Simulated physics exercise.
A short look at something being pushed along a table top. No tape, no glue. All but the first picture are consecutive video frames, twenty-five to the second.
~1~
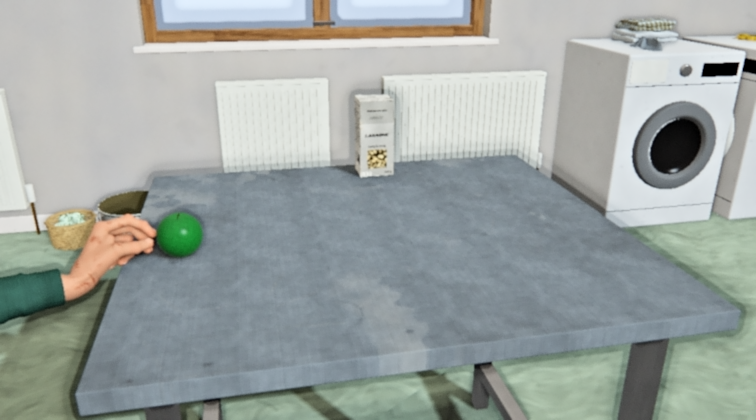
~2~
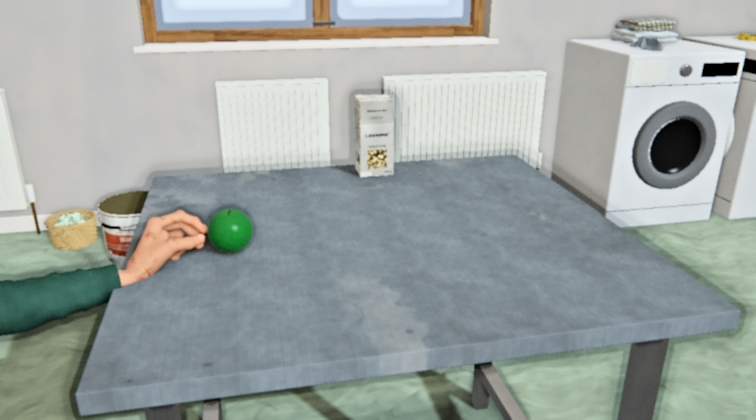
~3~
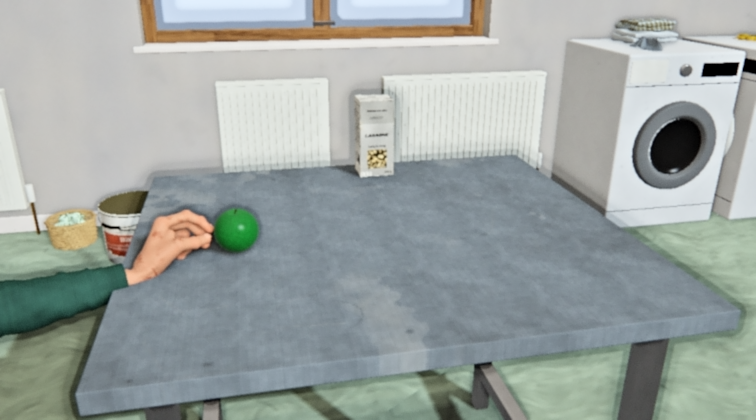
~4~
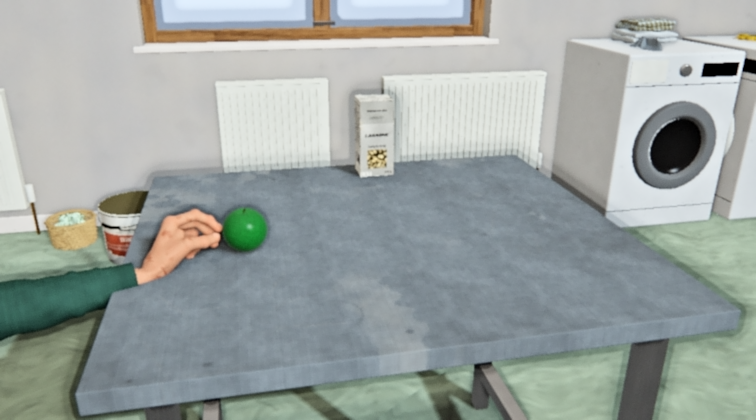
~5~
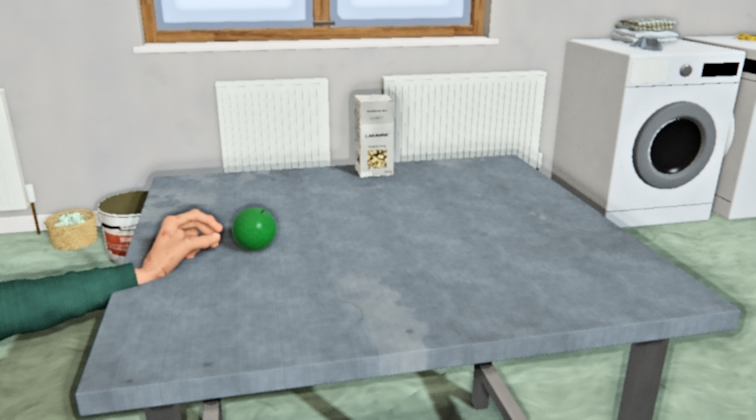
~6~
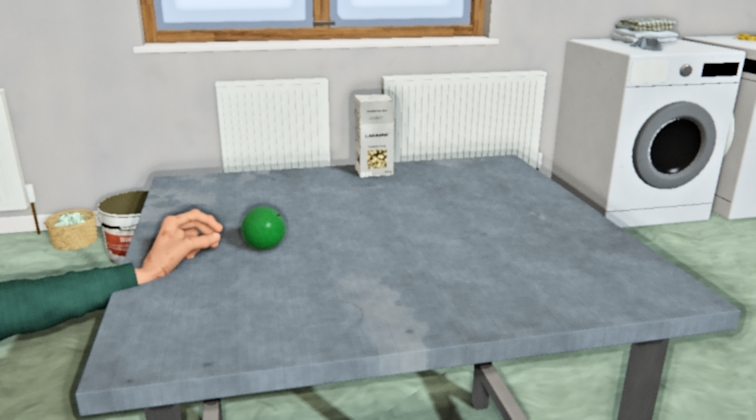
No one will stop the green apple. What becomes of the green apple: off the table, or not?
The green apple stays on the table.
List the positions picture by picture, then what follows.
Under the hand; green apple (179, 235), in the first picture.
Under the hand; green apple (230, 231), in the second picture.
Under the hand; green apple (236, 230), in the third picture.
Green apple (245, 230), in the fourth picture.
Green apple (254, 229) shifted a little, in the fifth picture.
Green apple (263, 229) shifted a little, in the sixth picture.
Then, 0.10 s on from there, green apple shifted about its own width near (284, 227).
Then, 0.20 s on from there, green apple shifted about its own width near (301, 226).
Then, 0.40 s on from there, green apple shifted well along near (328, 223).
Then, 0.60 s on from there, green apple shifted well along near (344, 222).
In the end, moved from the start, green apple. At the end, from the last picture's camera, green apple near (350, 222).
